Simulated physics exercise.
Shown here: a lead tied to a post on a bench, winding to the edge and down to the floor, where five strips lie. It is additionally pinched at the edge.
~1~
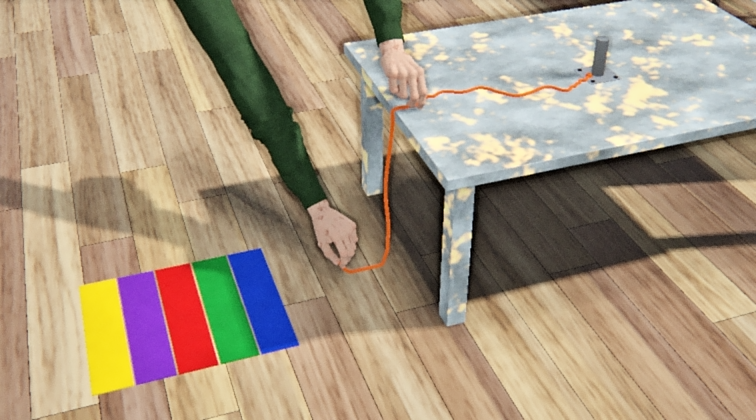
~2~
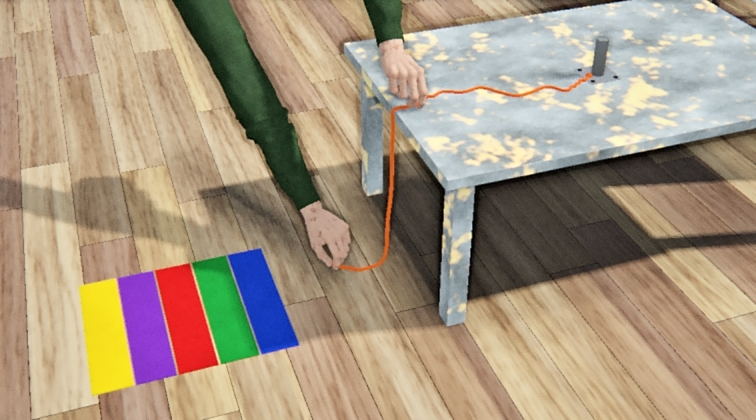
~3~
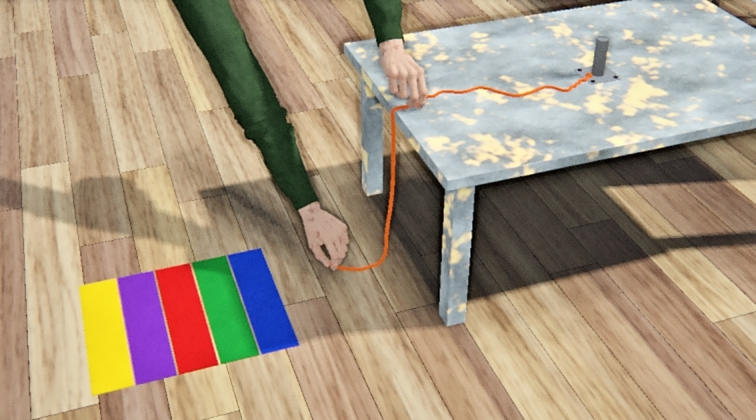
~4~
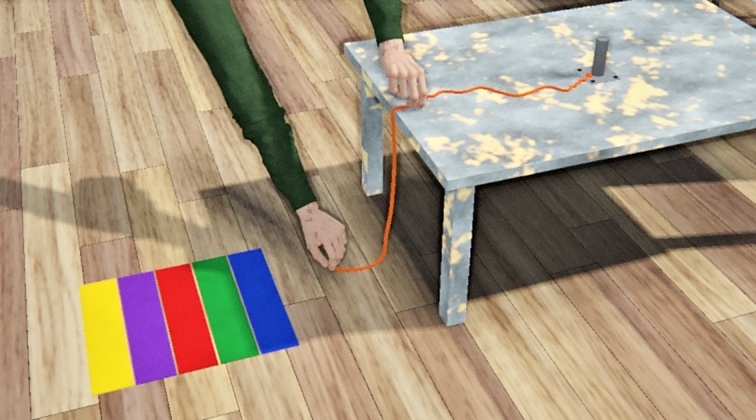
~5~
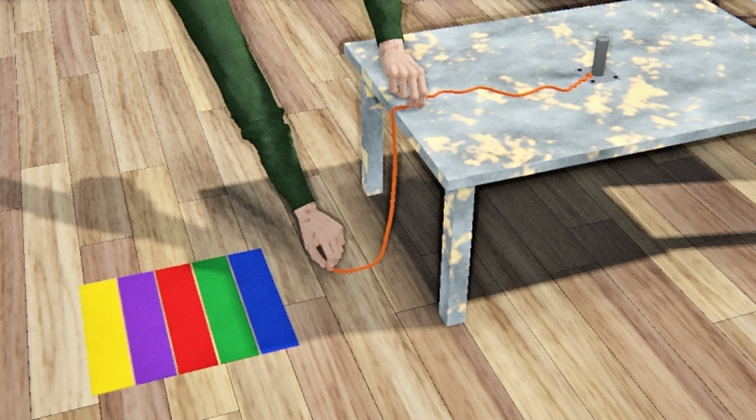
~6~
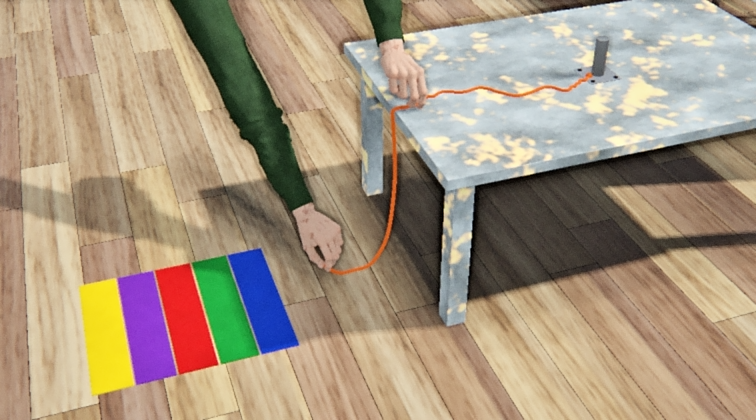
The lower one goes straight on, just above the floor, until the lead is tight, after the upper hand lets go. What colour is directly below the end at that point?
The colour below it is red.
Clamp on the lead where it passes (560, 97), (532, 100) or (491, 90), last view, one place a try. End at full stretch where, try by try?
It ends up near (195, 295) the first time, (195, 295) the second and (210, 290) the third.
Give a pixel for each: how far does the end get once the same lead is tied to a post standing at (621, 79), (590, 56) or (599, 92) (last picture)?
Try by try: (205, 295), (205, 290) and (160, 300).
A little later, end near (241, 285); over blue.
Next, end near (203, 293); over green.
When it is tight, end near (181, 298); over red. The red one.
